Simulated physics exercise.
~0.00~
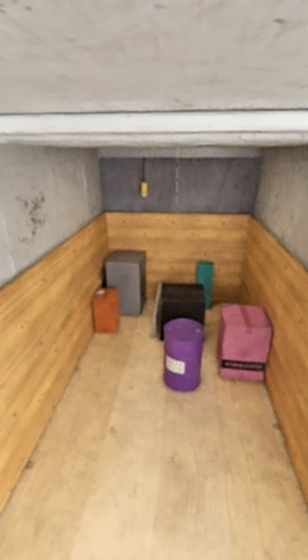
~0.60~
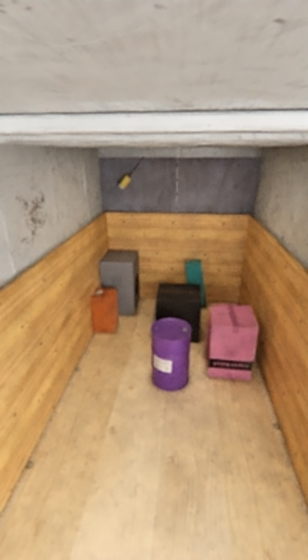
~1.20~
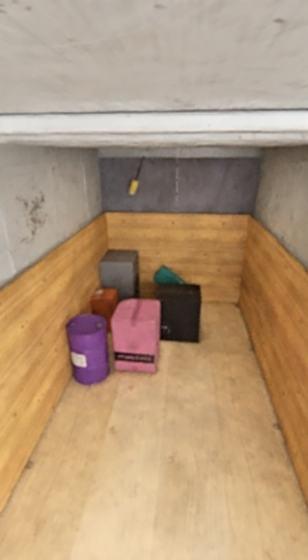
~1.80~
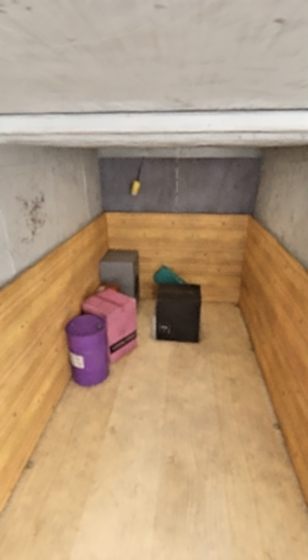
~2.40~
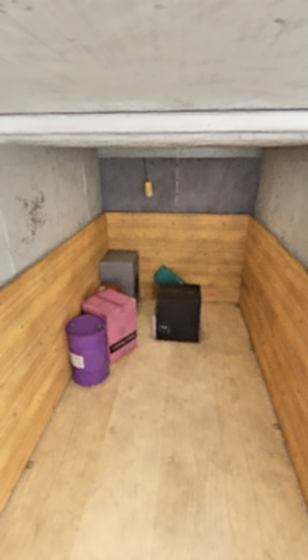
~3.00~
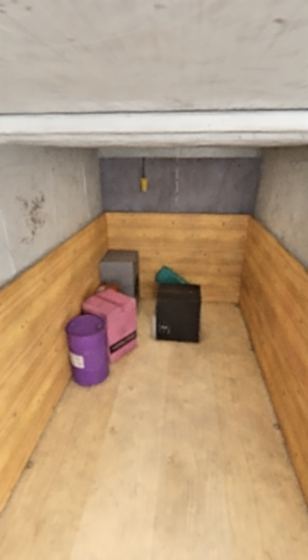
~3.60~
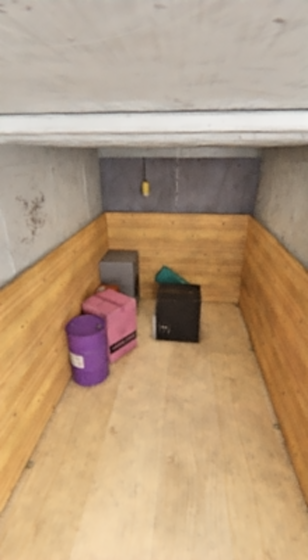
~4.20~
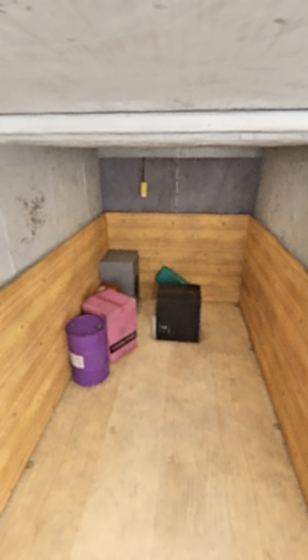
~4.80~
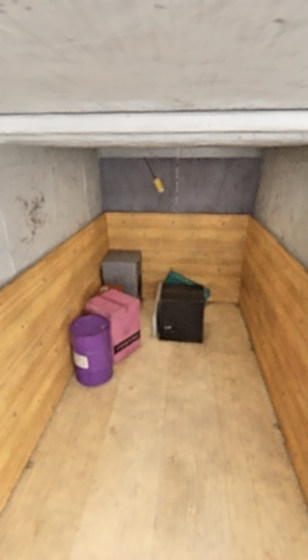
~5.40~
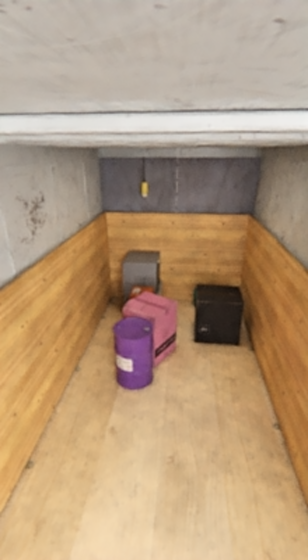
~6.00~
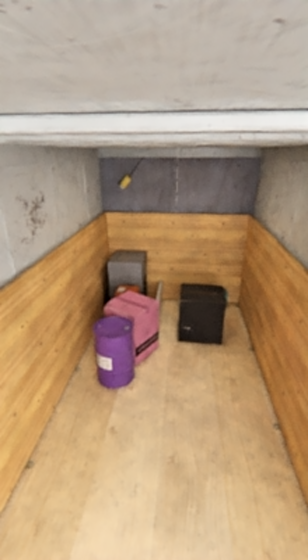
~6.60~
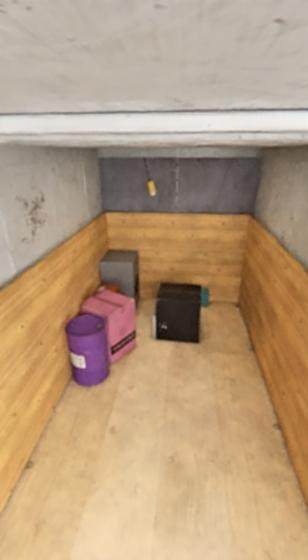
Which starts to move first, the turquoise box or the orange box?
The turquoise box starts to move first, shifting left and leaning early on. The orange box starts only later, when the load slides to the right.
